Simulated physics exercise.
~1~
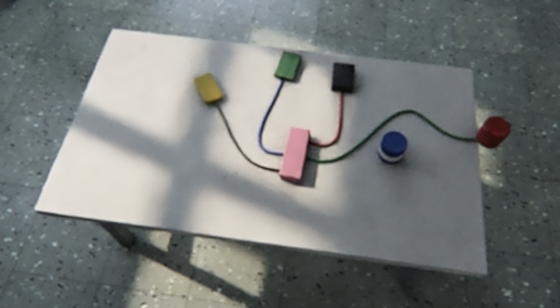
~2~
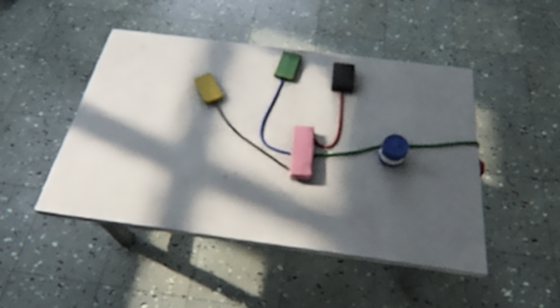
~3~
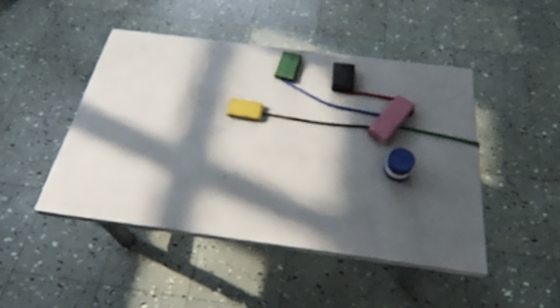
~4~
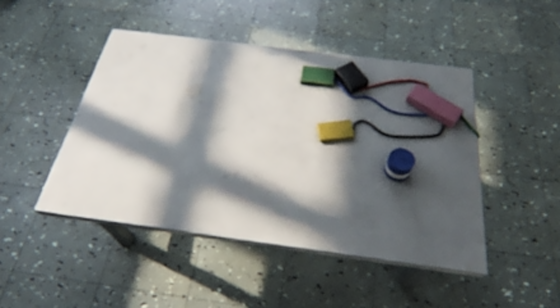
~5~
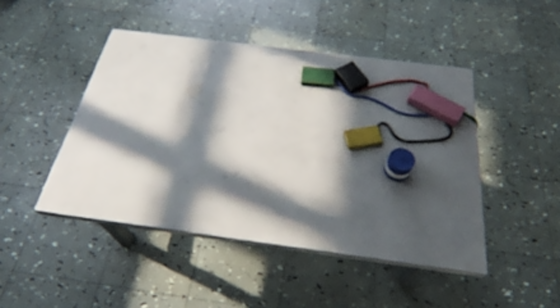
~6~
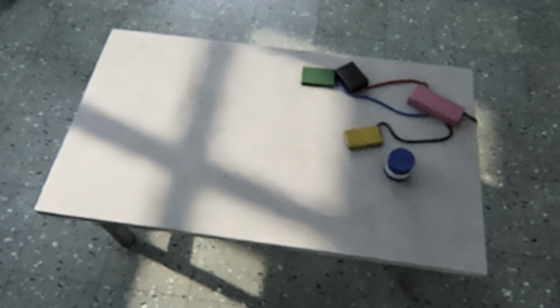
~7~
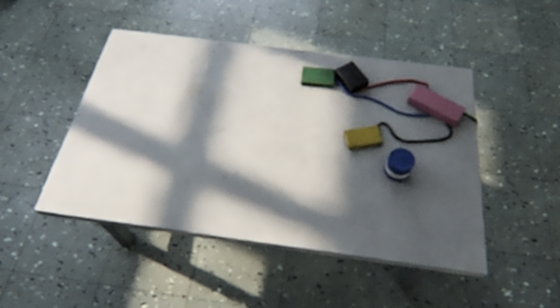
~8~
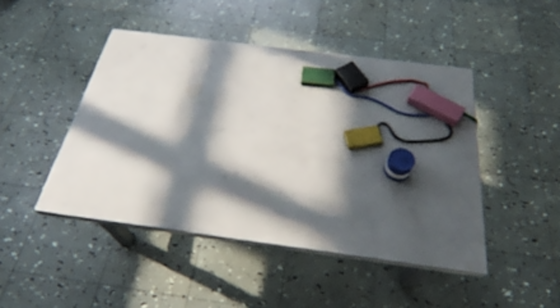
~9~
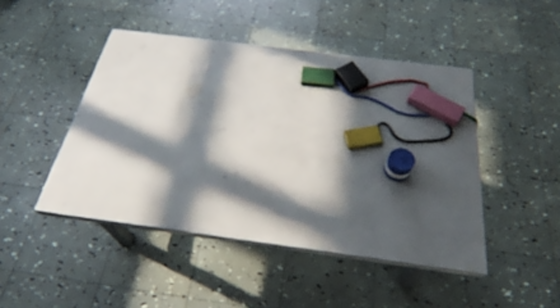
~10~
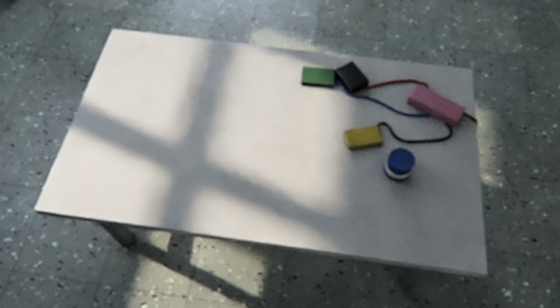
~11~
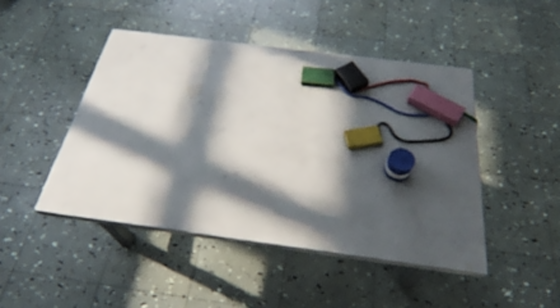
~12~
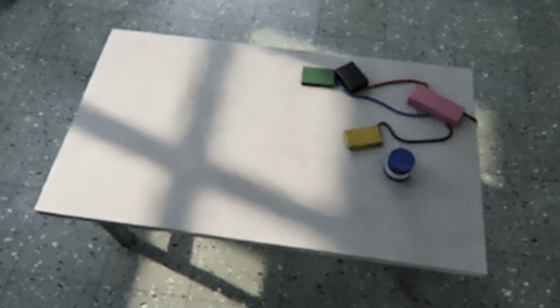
The clip opens on a pale table where a pink power strip is joined by coloured cables to a yellow charger, a green drive, a black phone-like block and a red speaker at the right edge, with a blue-lidded tin nearby. The speaker drops over the side, pulling its green cable straight. The strip slides right, dragging the yellow charger, while the tin shifts slightly toward the viewer. Next the green drive slides up against the black block, which turns. The strip stops at the right edge, the charger settles near the tin, and everything stays still, the speaker out of sight.
